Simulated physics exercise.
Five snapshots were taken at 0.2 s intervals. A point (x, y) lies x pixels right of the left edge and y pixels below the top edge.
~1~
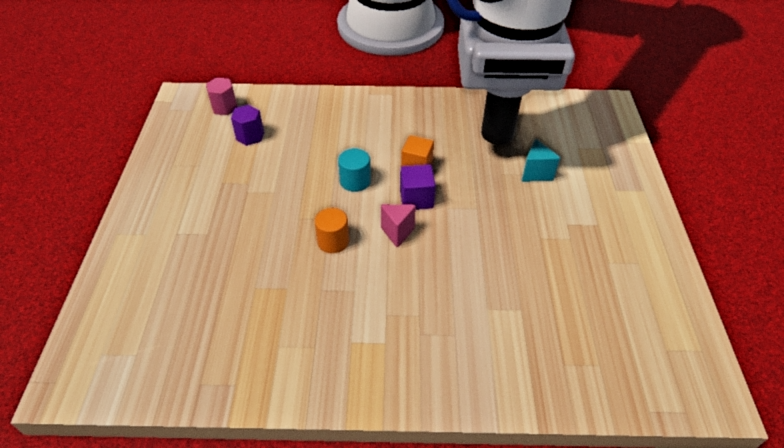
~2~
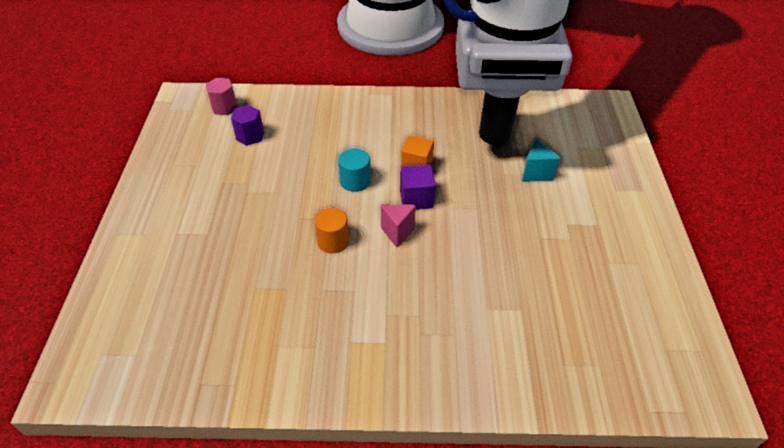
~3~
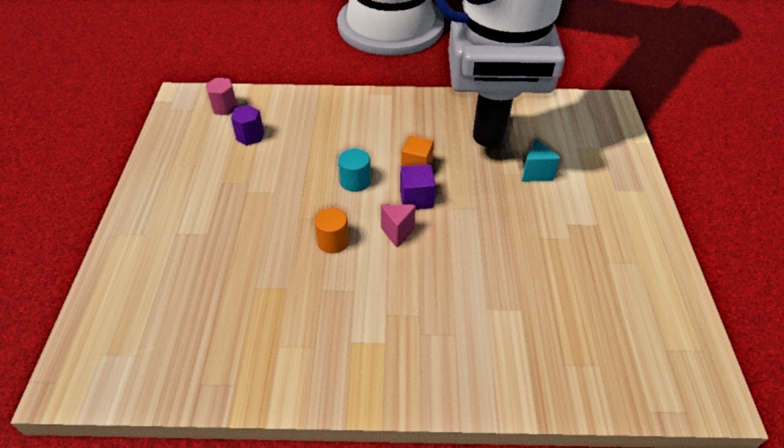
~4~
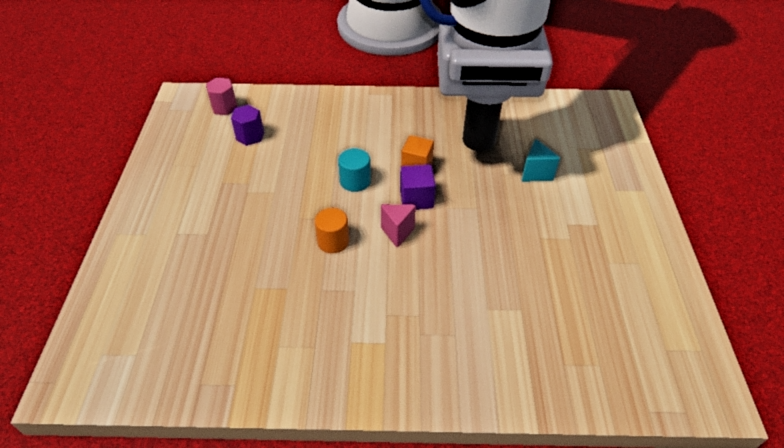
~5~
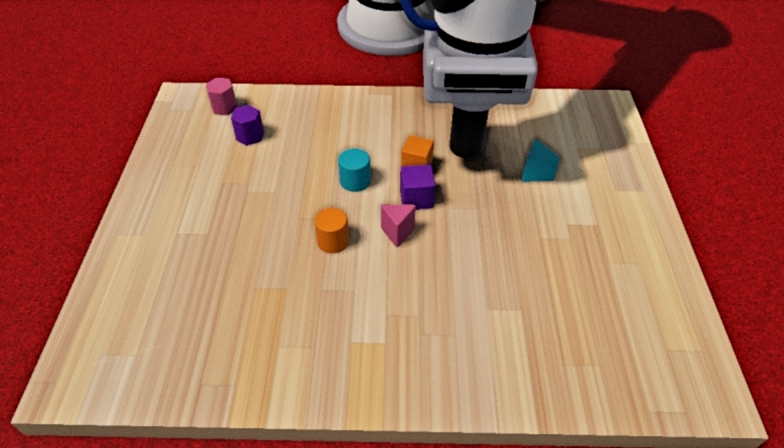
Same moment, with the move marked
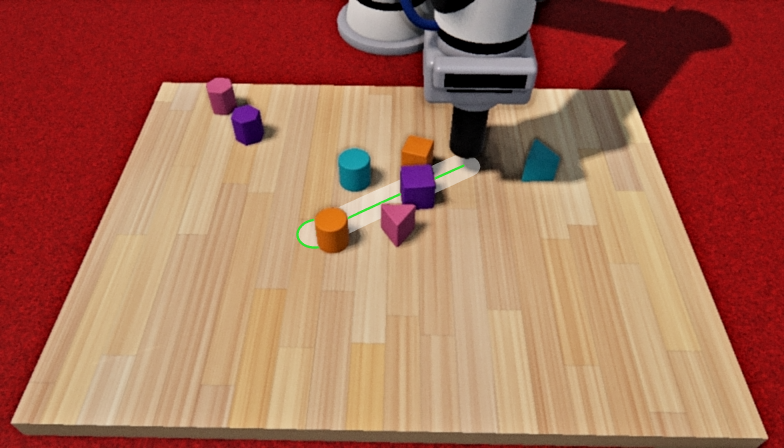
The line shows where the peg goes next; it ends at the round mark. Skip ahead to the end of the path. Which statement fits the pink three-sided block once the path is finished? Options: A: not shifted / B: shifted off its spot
The correct letter is B.
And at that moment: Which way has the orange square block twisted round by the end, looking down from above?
It ends up turned clockwise.
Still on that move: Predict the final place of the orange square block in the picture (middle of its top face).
It should be at (400, 146) by then.
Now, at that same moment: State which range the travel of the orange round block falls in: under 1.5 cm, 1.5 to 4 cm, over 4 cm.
The block shifts between 1.5 and 4 cm.
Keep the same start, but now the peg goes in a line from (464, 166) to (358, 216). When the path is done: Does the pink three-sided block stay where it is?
Going by the path, no.
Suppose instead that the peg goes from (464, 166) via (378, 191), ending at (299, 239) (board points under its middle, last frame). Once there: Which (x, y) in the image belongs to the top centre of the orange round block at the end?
It ends at (322, 233).
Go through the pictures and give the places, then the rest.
In the first picture, peg tip (497, 135); block tops, orange round block (331, 218); pink three-sided block (398, 211); purple square block (418, 175); orange square block (418, 145).
In the second picture, peg (495, 136); blocks unchanged.
In the third picture, peg (489, 138); blocks unchanged.
In the fourth picture, peg (479, 142); blocks unchanged.
In the fifth picture, peg (466, 149); orange round block (331, 218); pink three-sided block (398, 211); purple square block (418, 175); orange square block (418, 145).
Path on the board, from (464, 166) to (316, 233).
What follows on the original path. One third of the way, peg (418, 170); purple square block (401, 188), turned 20° anticlockwise; orange square block (400, 146), turned 35° clockwise.
Two thirds of the way, peg (367, 192); pink three-sided block (399, 226), turned 55° anticlockwise; purple square block (372, 211), turned 85° anticlockwise; orange square block (400, 146), turned 40° clockwise.
At the end, peg (314, 217); orange round block (312, 238); pink three-sided block (399, 225), turned 55° anticlockwise; purple square block (366, 217), turned 115° anticlockwise; orange square block (400, 146), turned 40° clockwise.
